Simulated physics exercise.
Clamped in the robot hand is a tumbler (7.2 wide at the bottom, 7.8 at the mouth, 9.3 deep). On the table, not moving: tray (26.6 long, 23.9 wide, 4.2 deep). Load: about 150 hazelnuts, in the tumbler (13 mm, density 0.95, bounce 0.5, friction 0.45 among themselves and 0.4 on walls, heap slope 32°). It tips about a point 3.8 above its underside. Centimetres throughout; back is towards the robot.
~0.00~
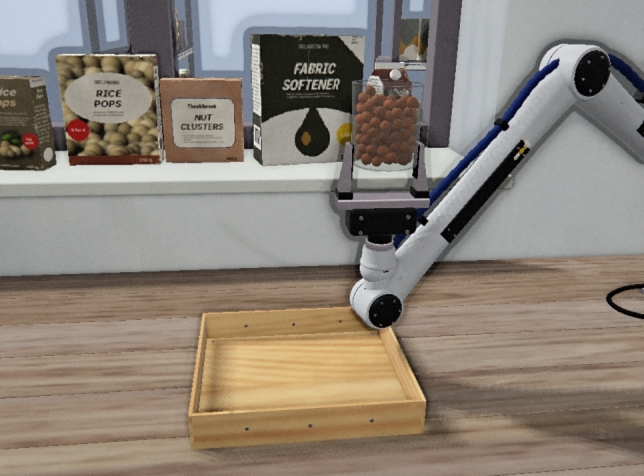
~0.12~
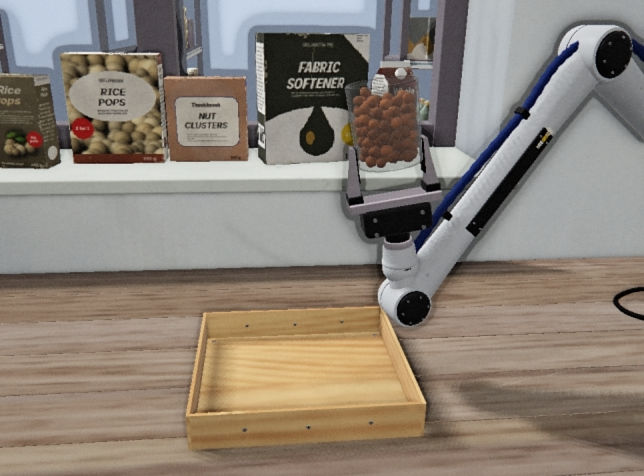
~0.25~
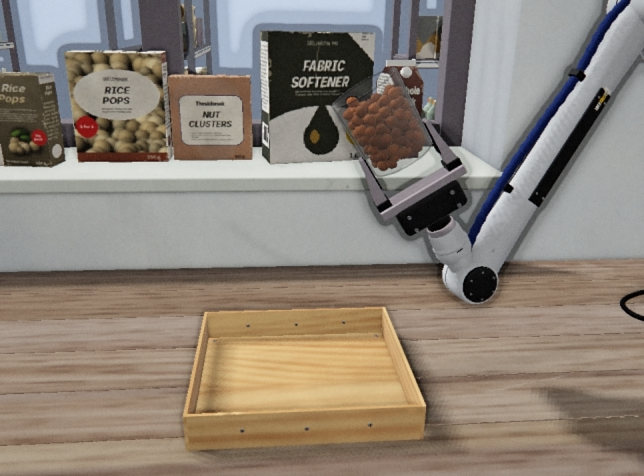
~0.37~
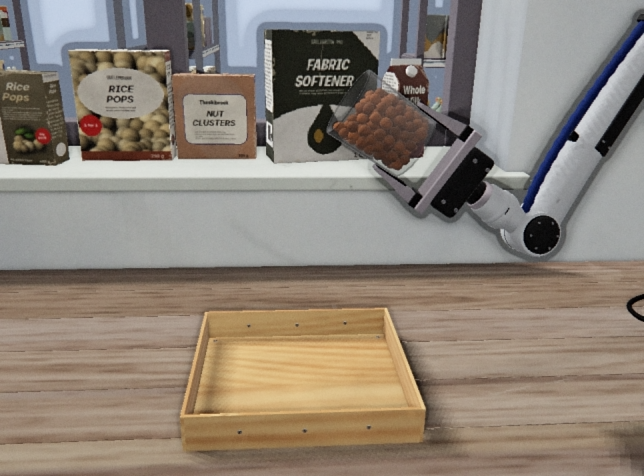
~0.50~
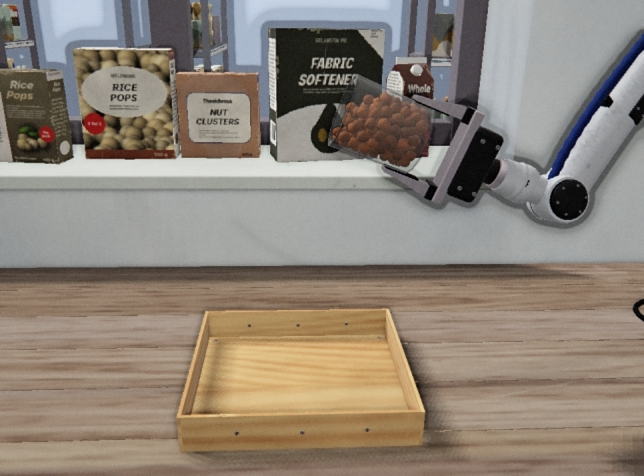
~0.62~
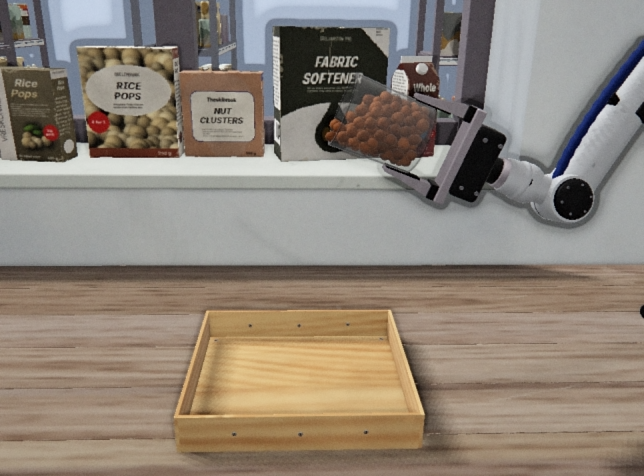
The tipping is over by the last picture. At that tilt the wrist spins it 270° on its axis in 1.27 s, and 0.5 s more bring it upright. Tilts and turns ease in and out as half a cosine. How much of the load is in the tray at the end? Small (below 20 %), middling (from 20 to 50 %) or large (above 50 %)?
In the tray the share is small, below 20 %.
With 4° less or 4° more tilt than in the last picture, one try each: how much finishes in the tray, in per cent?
Some 5 and 20 per cent.
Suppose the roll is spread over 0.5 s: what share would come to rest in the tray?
Then about 5 per cent.
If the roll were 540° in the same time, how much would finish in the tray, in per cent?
In that case some 10 per cent.
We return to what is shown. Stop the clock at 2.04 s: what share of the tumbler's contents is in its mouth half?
Some 40 per cent.
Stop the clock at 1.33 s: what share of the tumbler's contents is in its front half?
Roughly 55 per cent.
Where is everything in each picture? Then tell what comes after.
Tumbler middle at (386, 126), upright; upper third of the load around (386, 108), from x 360 to 415, top at y 90; 154 in the tumbler, in the first picture.
Tumbler middle at (386, 125), tipped 9°; upper third of the load around (387, 108), from x 360 to 415, top at y 95, in the second picture.
Tumbler middle at (384, 125), tipped 32°; upper third of the load around (384, 109), from x 350 to 420, top at y 90, in the third picture.
Tumbler middle at (383, 126), tipped 56°; upper third of the load around (384, 112), from x 340 to 425, top at y 95, in the fourth picture.
Tumbler middle at (382, 127), tipped 69°; upper third of the load around (385, 113), from x 340 to 425, top at y 100, in the fifth picture.
Tumbler middle at (383, 126), tipped 69°; upper third of the load around (387, 112), from x 330 to 425, top at y 95; 154 in the tumbler, in the sixth picture.
By 1.33 s, tipped 69°, highest piece 38 above the table; 149 in the tumbler, 2 in the tray, 3 in flight or on a rim.
By 2.04 s, tipped 55°, highest piece 37 above the table; 138 in the tumbler, 14 in the tray, 2 in flight or on a rim.
By 2.59 s, upright, highest piece 39 above the table; 138 in the tumbler, 16 in the tray.
By 3.29 s, upright, highest piece 39 above the table; 138 in the tumbler, 16 in the tray.
Final count, 138 in the tumbler, 16 in the tray. That is 10 % in the tray.
